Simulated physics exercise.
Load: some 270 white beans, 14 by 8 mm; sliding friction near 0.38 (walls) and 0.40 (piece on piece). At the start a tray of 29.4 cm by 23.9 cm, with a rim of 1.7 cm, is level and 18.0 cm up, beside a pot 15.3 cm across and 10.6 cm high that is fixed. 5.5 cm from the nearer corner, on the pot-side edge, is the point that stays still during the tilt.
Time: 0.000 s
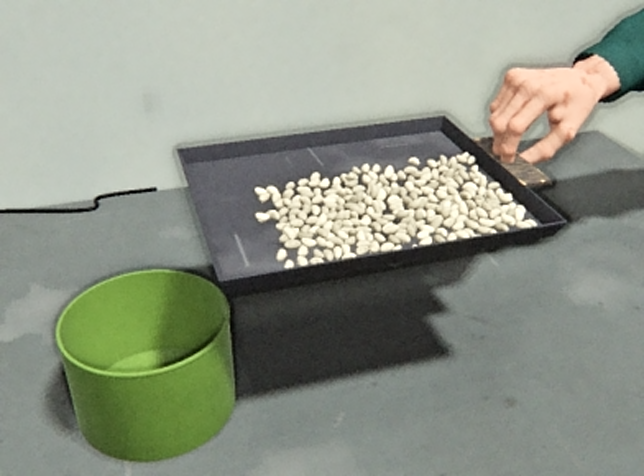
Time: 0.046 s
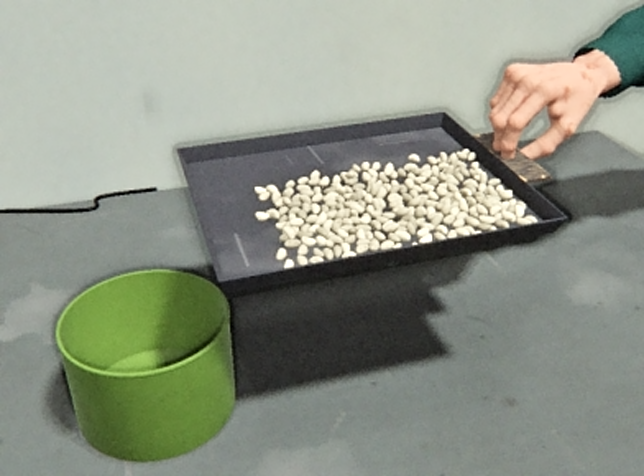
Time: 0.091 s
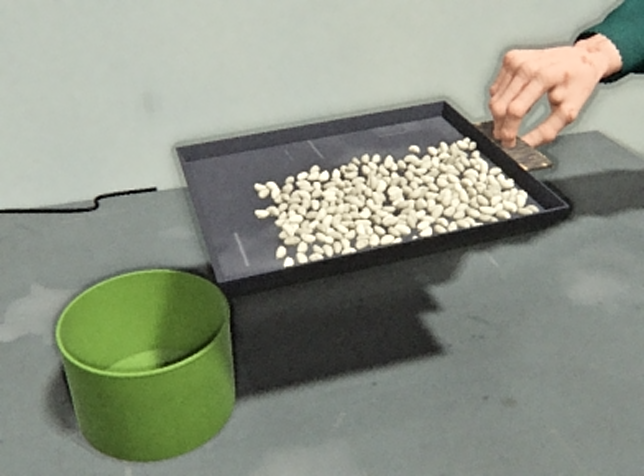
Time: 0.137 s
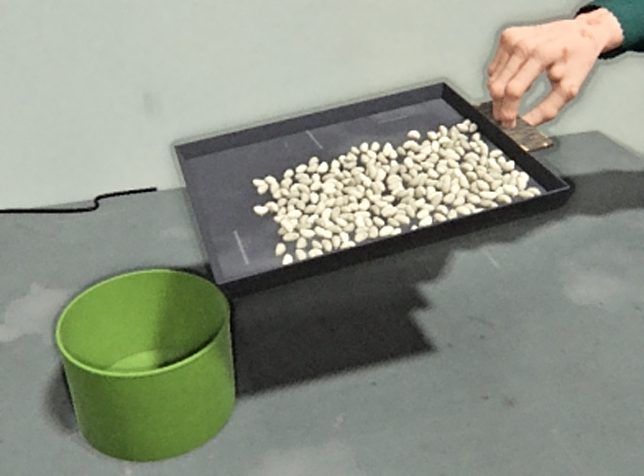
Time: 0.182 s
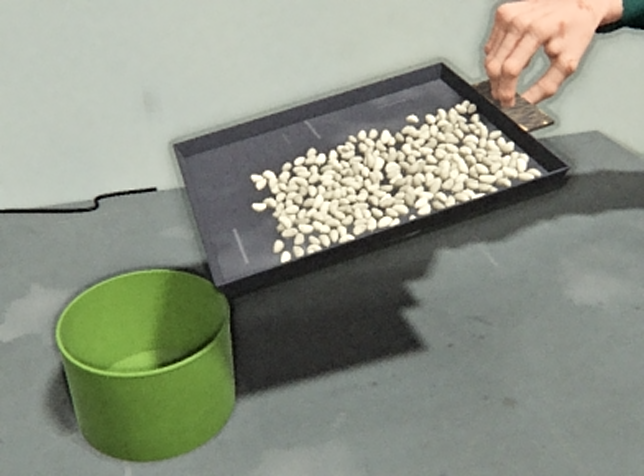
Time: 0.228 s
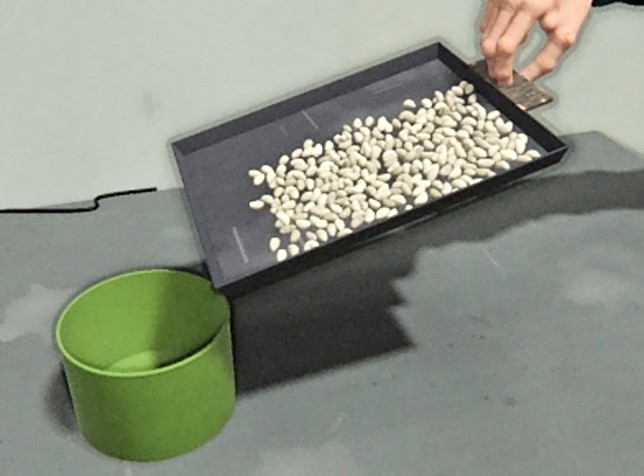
A hand lifts the right side of a dark tray of white beans, tilting it leftward.
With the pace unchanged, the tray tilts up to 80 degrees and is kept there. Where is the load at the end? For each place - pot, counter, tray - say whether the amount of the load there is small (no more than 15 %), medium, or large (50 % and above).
Pot: Large; counter: Medium; tray: Small.
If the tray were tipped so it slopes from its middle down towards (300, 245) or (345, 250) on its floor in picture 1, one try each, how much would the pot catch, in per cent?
About 5 per cent on the first try and 0 per cent on the second.
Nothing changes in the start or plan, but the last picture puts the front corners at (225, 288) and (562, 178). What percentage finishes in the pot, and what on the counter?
Final per cent - pot 5, counter 95.
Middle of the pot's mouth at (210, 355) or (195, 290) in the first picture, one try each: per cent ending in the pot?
Roughly 55 per cent, then 30 per cent.
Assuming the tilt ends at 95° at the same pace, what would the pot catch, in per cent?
60 %.
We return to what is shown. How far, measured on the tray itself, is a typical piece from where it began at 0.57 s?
Some 8 cm.
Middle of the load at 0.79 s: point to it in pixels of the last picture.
Load centre, approx.: (167, 276) px.
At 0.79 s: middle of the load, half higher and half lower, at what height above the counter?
Roughly 18 centimetres, give or take.
Then, at 0.57 s, tilt 47 degrees; the tray holds 100 %, the pot 0 %.
After 0.79 s, tilt 68 degrees; the tray holds 45 %, the pot 10 %.
Then, at 1.13 s, tilt 80 degrees; the tray holds 5 %, the pot 60 %.
By 2.4 s all is still; pot 65 %, counter 35 %, tray 0 %.
